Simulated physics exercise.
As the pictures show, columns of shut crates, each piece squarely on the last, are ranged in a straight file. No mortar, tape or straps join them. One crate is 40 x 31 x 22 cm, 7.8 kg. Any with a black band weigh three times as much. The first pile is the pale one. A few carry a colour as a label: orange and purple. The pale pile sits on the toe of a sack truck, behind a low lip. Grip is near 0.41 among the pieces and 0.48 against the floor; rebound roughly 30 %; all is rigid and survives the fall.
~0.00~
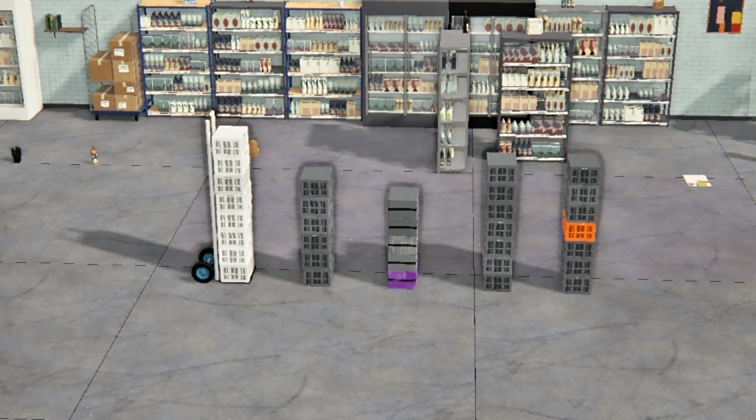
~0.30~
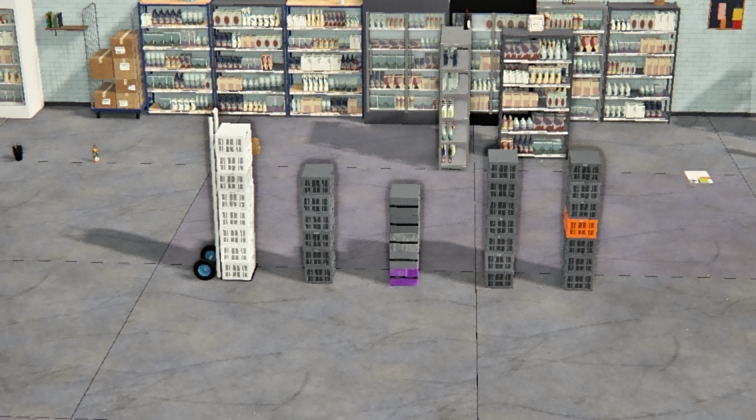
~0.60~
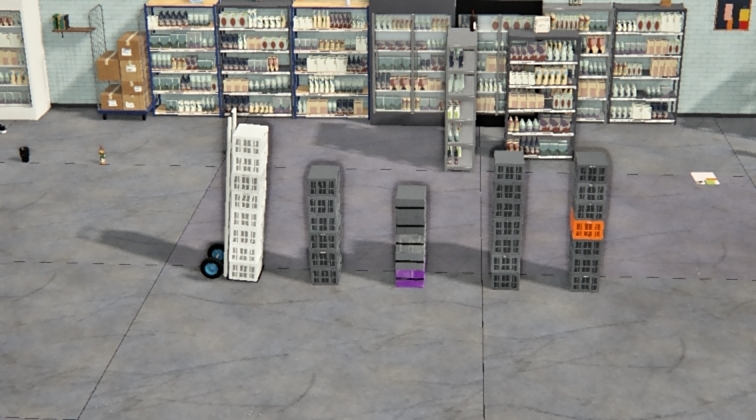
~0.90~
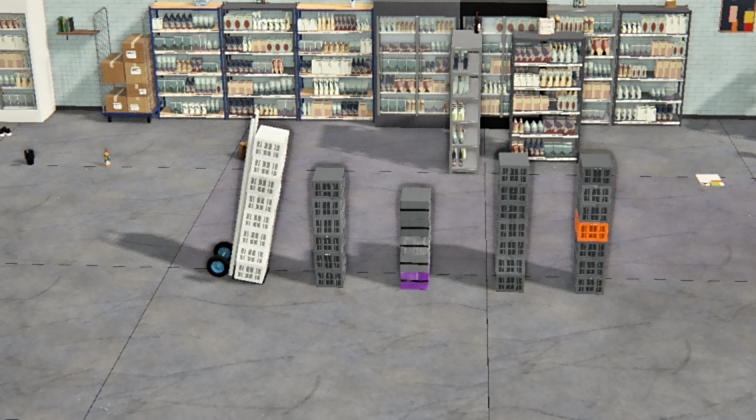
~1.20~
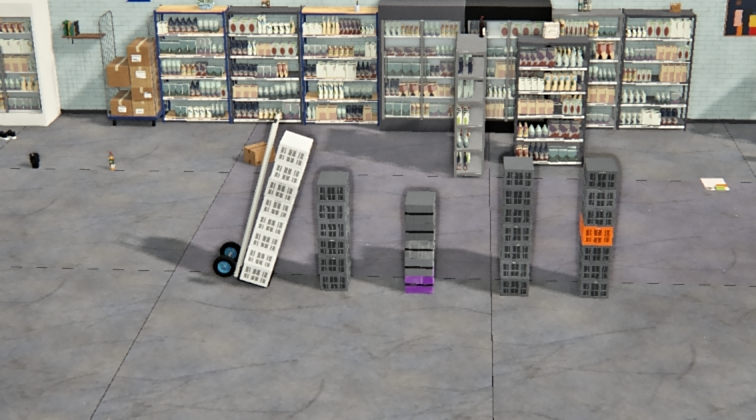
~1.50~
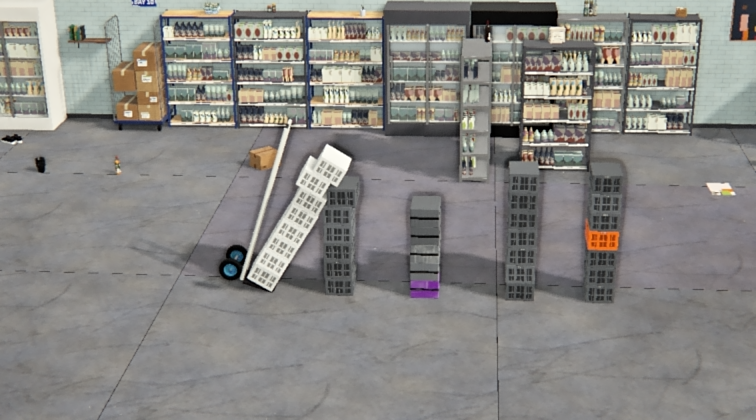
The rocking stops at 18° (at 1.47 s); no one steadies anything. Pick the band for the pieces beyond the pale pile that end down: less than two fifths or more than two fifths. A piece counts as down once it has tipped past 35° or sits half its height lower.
It comes to more than two fifths.
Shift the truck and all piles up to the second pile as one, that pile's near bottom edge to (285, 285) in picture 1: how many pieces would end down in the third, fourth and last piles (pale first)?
Then third 4, fourth 0, last 0.
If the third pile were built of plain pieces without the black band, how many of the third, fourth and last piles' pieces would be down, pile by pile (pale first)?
Then third 4, fourth 0, last 0.
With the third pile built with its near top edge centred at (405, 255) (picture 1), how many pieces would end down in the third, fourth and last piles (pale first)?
In that case third 0, fourth 0, last 0.
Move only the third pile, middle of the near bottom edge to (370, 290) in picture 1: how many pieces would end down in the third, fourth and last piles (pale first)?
In that case third 5, fourth 5, last 0.
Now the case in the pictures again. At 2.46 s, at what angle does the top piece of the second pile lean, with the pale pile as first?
Roughly 30° from upright.
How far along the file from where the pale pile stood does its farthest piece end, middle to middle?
Some 200 cm.
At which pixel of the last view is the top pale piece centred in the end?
At about (437, 242).
After 2.46 s, 8 of the pale pile down; 5 of the 25 other crates down; purple crate leaning 9°.
After 4.62 s, 8 of the pale pile down; 16 of the 25 other crates down; orange crate leaning 28°.
At rest (6.2 s), 8 of the pale pile down; 22 of the 25 other crates down; orange crate upside down; purple crate unmoved. That is 88 per cent. As the last picture would show them, middles, orange crate near (736, 290), purple crate near (426, 282).
